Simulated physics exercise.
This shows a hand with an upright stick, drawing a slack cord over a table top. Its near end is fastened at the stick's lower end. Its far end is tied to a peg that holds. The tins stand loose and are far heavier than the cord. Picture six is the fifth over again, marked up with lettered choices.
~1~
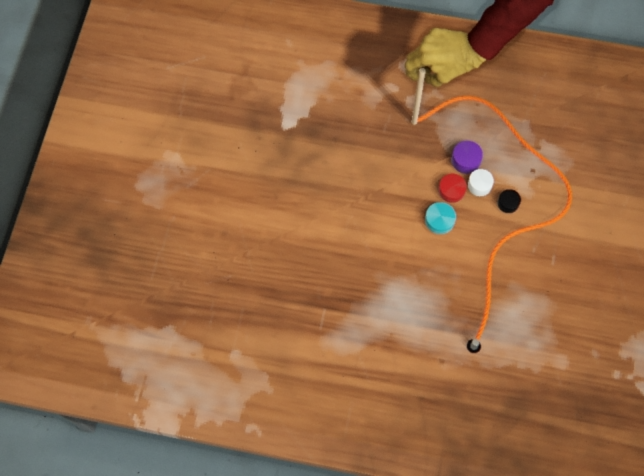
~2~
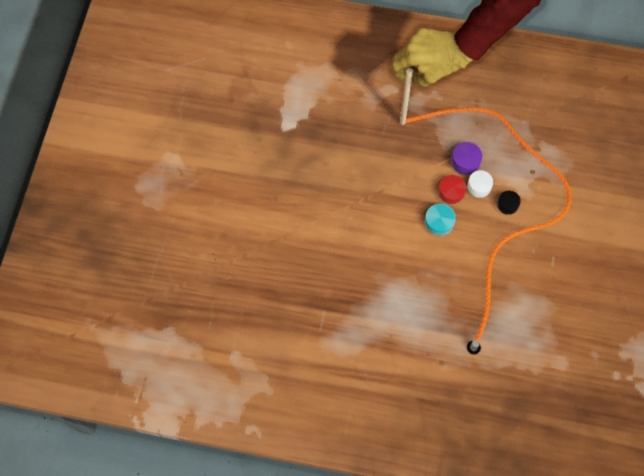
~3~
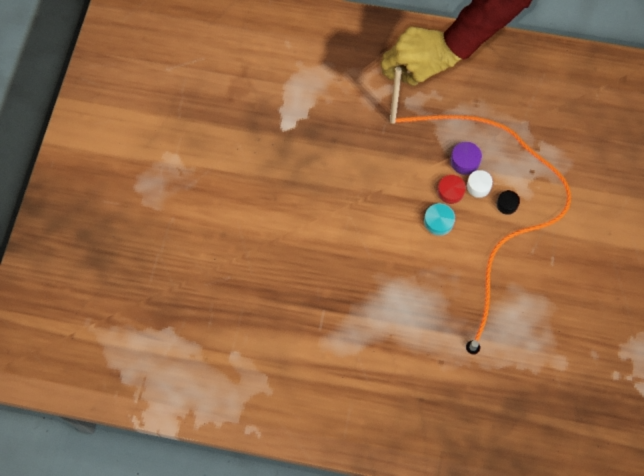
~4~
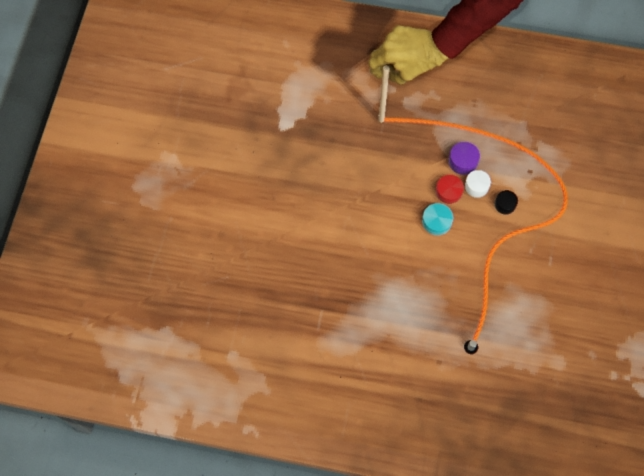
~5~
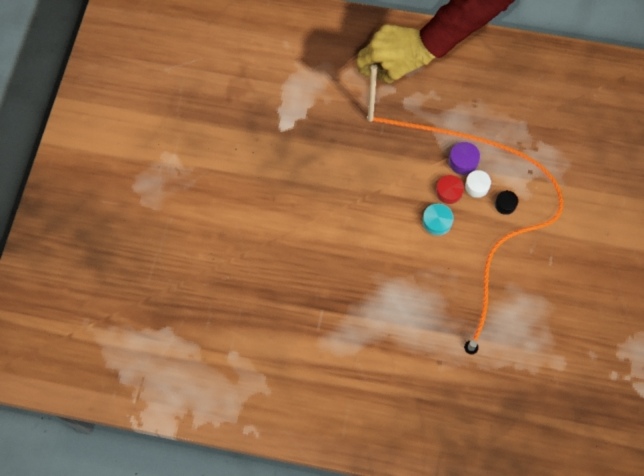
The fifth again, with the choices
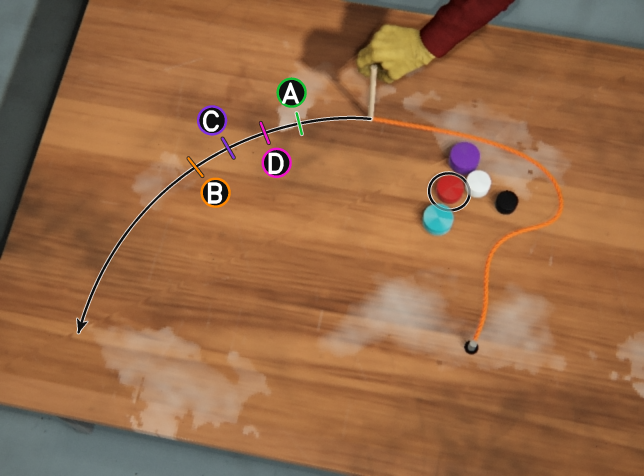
A gloved hand with an upright stick drawing an orange cord leftward over a wooden table, its slack curve around coloured discs tightening slightly.
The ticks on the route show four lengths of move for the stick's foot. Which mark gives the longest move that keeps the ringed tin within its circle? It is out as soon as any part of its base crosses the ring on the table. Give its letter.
As far as tick D.
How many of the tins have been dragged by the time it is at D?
Two.
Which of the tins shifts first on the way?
The black tin.
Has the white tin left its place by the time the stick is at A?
No.
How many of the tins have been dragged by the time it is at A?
By then, none.
On the marked copy, A at (299, 124); B at (195, 167); C at (228, 148); D at (265, 133); the ring at (449, 192); the route from (370, 119) via (186, 174) to (79, 333).
With D. Early on, foot of the stick (333, 119); red tin (450, 189).
Further on, foot of the stick (296, 125); red tin (450, 189).
At the end, foot of the stick (265, 133); red tin (450, 189); purple tin (460, 164); black tin (480, 205); the red tin is still in its ring.
As for the rest, A is safe but short; B drags the ringed tin to (414, 214); C drags the ringed tin to (436, 203).
